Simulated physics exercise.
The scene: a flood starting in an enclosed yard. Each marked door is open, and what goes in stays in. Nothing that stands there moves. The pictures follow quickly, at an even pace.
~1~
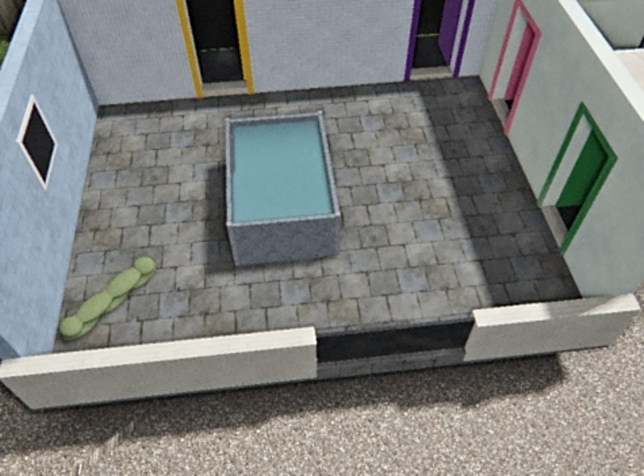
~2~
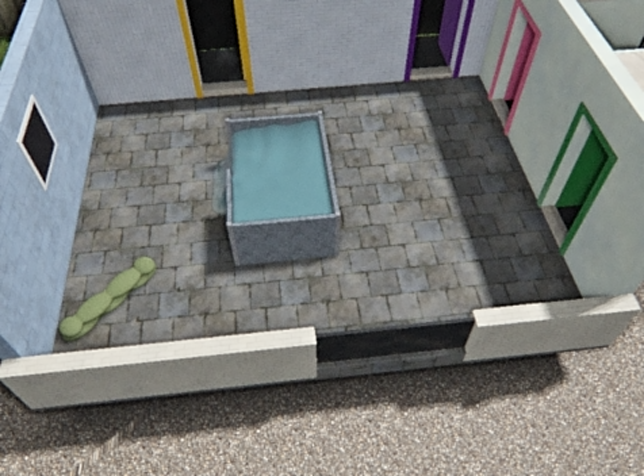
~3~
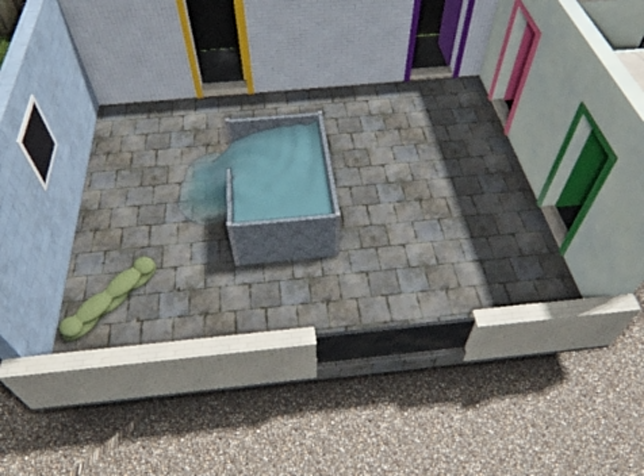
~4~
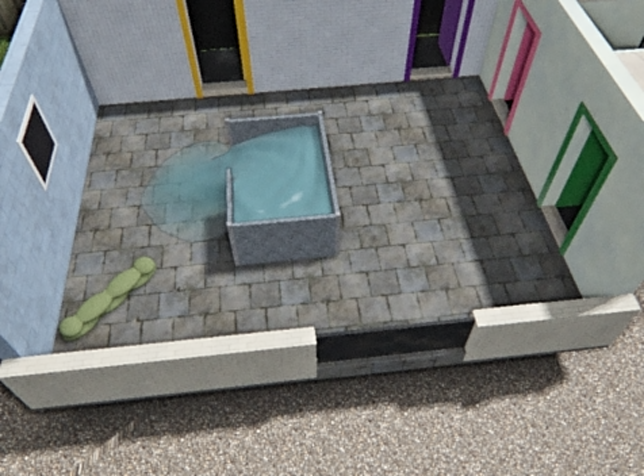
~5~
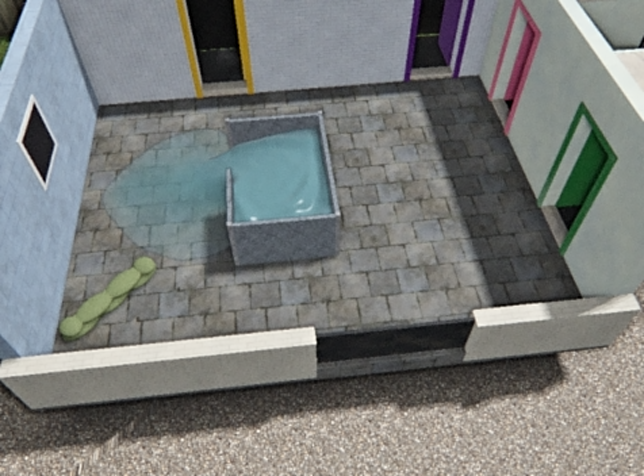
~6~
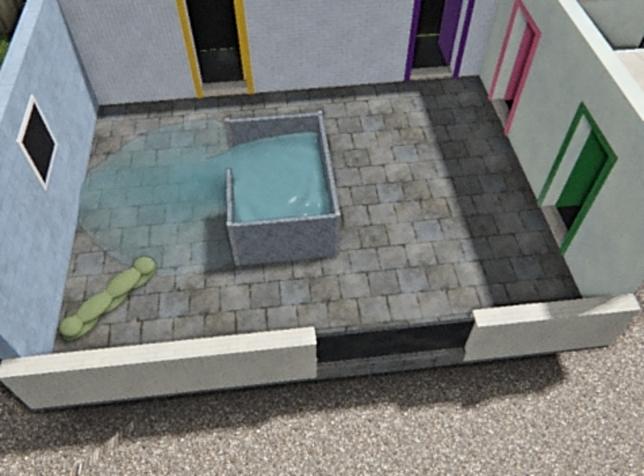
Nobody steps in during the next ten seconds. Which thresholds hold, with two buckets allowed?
In the end: The pink door takes more than that; the yellow door stays under that; the green door stays under that; the purple door stays under that.
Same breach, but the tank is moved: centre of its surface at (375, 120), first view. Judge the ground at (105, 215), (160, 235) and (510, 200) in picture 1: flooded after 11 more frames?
In turn: Wet, flooded, dry.
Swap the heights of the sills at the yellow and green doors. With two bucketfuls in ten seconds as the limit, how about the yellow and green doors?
In short: The yellow one lets more in; the green one stays under.
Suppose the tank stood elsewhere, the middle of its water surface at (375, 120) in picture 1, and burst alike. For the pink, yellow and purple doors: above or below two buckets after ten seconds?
One by one: Pink lets less in, yellow passes that mark, purple stays under.
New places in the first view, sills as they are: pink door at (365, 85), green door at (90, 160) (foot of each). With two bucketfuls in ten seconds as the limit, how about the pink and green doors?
In short: Pink is under, green floods.
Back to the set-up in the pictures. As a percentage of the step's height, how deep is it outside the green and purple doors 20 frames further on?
Near 0 and 0 in a hundred.
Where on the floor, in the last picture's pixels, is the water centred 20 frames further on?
Near (183, 194).
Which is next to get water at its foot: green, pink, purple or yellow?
The yellow door.
A moment on, water covers 25 % of the floor; the pink door not reached, the yellow door not reached, the green door not reached, the purple door not reached.
Next, water covers 25 % of the floor; the pink door not reached, the yellow door wet at the sill, nothing in, the green door not reached, the purple door not reached.
Then, water covers 45 % of the floor; the pink door not reached, the yellow door wet at the sill, nothing in, the green door not reached, the purple door not reached.
Later, water covers 80 % of the floor; the pink door under two buckets in, the yellow door wet at the sill, nothing in, the green door not reached, the purple door wet at the sill, nothing in.
In the end, water covers 95 % of the floor; the pink door far over two buckets in, the yellow door wet at the sill, nothing in, the green door wet at the sill, nothing in, the purple door wet at the sill, nothing in.
